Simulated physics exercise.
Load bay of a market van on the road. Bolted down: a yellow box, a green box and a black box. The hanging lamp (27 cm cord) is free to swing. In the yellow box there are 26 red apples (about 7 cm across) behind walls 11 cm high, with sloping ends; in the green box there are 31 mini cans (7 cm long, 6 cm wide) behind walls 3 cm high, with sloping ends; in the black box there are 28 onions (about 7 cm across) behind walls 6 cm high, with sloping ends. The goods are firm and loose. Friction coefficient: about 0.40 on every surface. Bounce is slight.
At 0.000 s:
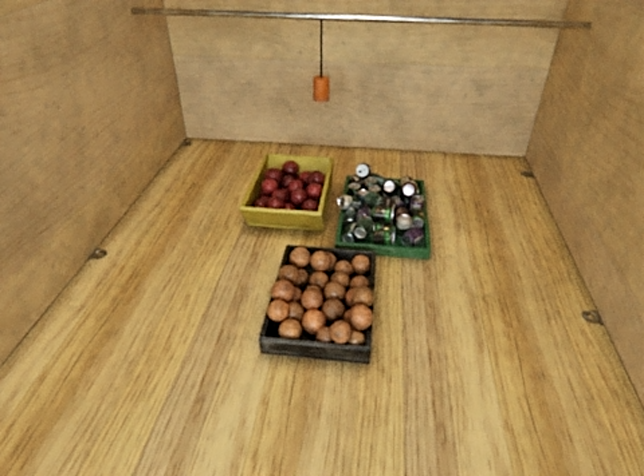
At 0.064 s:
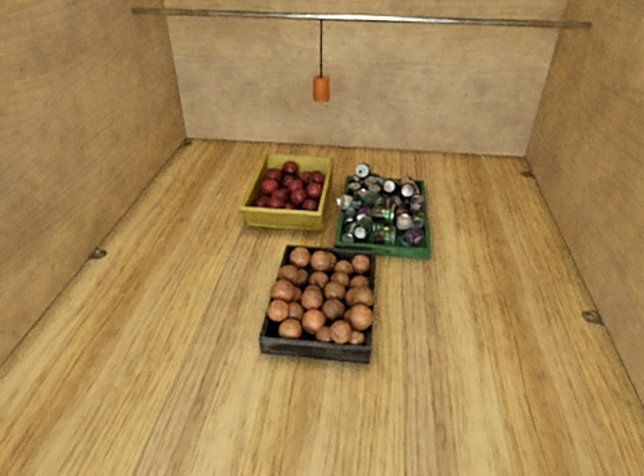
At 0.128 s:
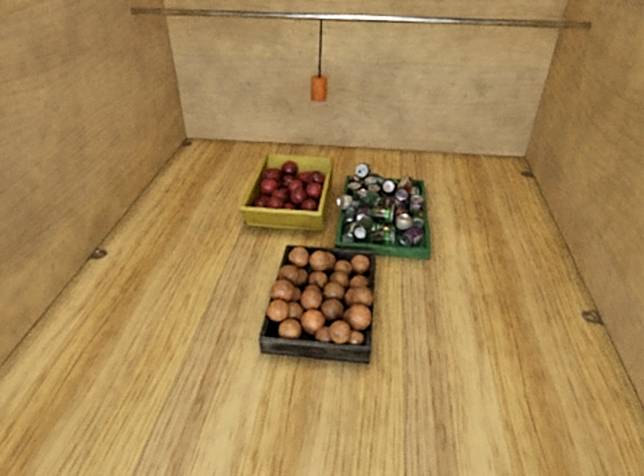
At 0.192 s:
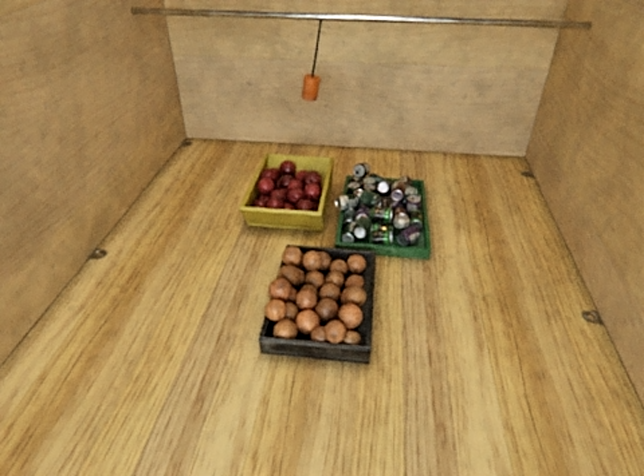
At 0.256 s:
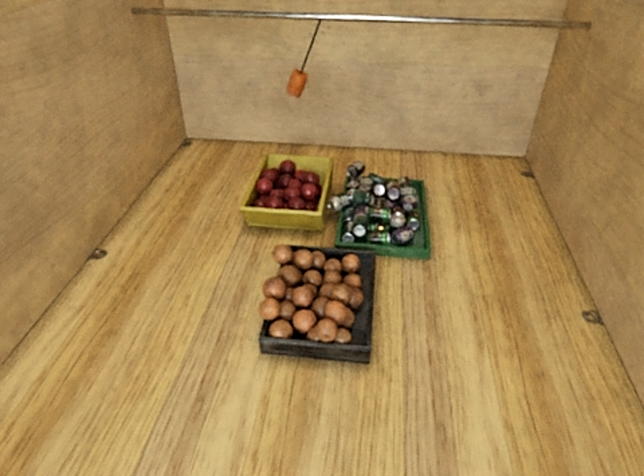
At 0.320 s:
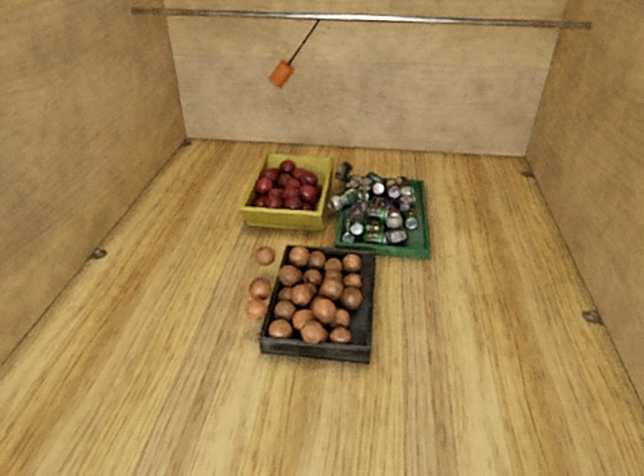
An orange lamp hanging from a rail swings steadily out to the left inside a wood-lined load bay, seen from above and facing the back wall. Red apples fill a yellow box at back left, small cans a green box beside it, and brown onions a black box in front. The onions and cans shift leftward, several onions leaving their box, while the boxes and view stay still.
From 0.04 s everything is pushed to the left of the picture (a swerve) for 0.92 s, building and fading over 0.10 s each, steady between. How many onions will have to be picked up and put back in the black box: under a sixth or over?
More than one in six of the onions leave the black box.
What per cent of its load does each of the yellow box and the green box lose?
Yellow box 0, green box 20 per cent.
After 0.52 s, yellow box 26 in, 0 out, green box 27 in, 4 out and black box 23 in, 5 out.
After 0.77 s, yellow box 26 in, 0 out, green box 25 in, 6 out and black box 22 in, 6 out.
After 1.11 s, yellow box 26 in, 0 out, green box 25 in, 6 out and black box 21 in, 7 out.
Outcome (at 1.56 s), yellow box 26 in, 0 out, green box 25 in, 6 out and black box 21 in, 7 out. Asked share, 7 of 28, 25 per cent.
